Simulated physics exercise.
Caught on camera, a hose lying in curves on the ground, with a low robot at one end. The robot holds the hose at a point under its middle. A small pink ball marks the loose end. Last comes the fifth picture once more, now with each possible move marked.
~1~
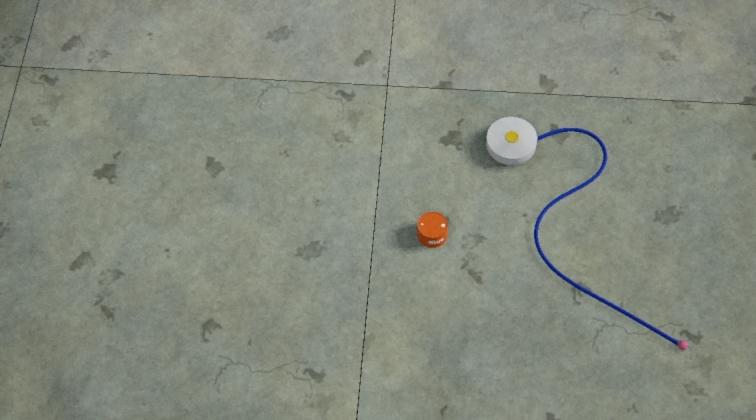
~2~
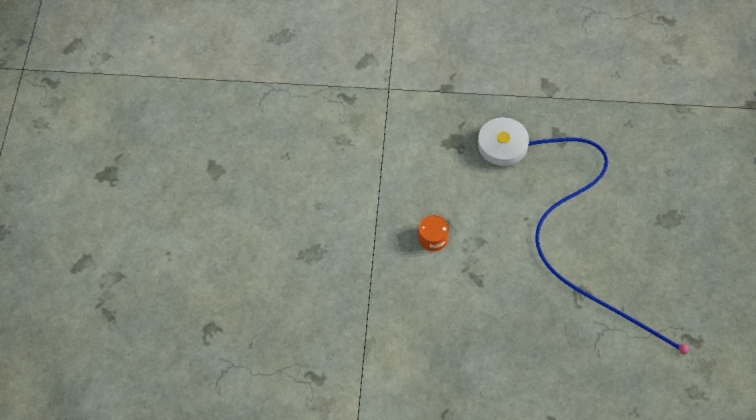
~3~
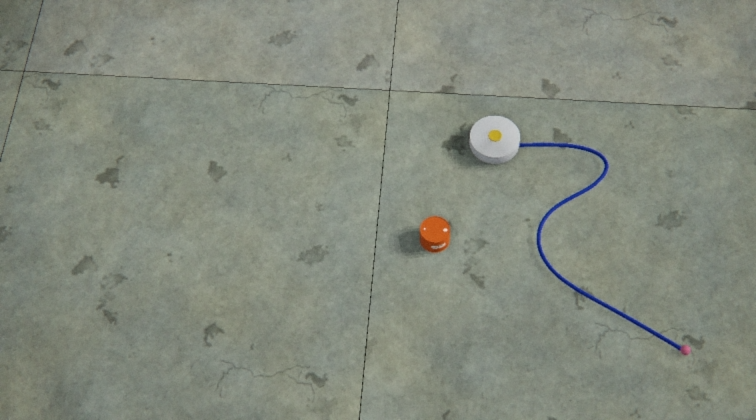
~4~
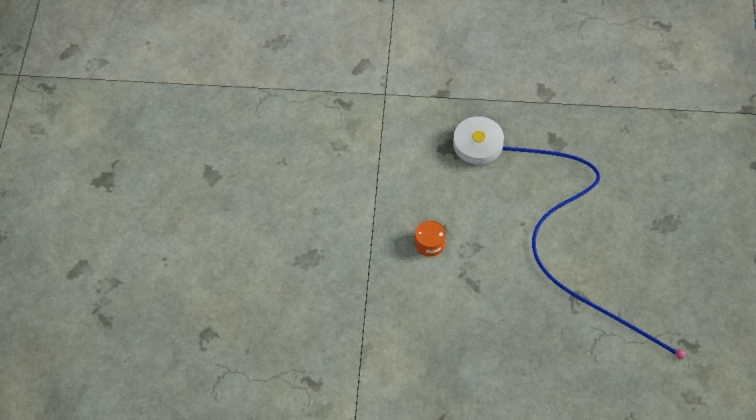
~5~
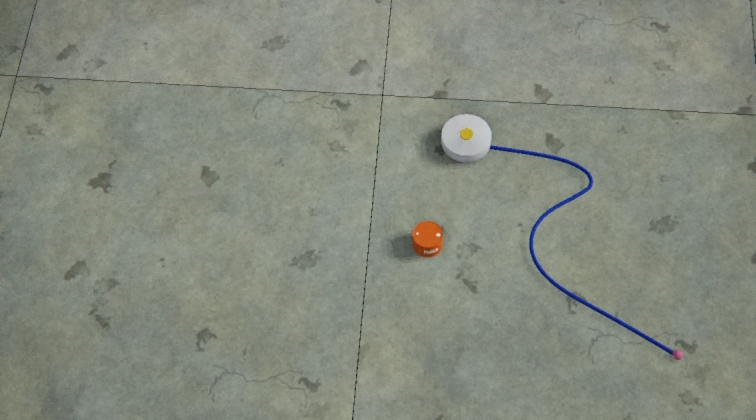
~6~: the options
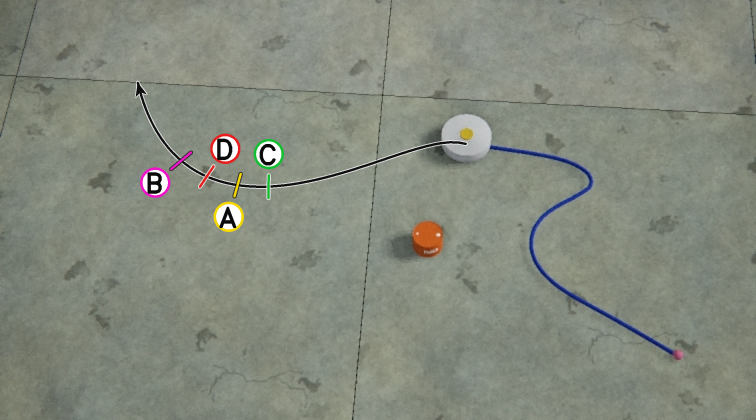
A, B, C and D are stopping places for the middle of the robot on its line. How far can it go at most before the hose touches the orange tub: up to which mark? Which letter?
At C, and not beyond.
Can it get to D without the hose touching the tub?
For that mark, no.
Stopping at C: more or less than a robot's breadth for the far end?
By then, less.
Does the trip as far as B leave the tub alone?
No.
On the marked copy, A at (238, 185); B at (181, 161); C at (269, 187); D at (207, 177); the route from (466, 144) via (267, 187) to (138, 83).
Taking C. A third of the way, robot (396, 150), middle of the hose (537, 224), free end (678, 355).
Two thirds of the way, robot (330, 172), middle of the hose (526, 224), free end (678, 355).
When it is over, robot (268, 182), middle of the hose (475, 239), free end (662, 345); nothing has been touched.
As for the rest, A brings the hose against the tub; B brings the hose against the tub; D brings the hose against the tub.
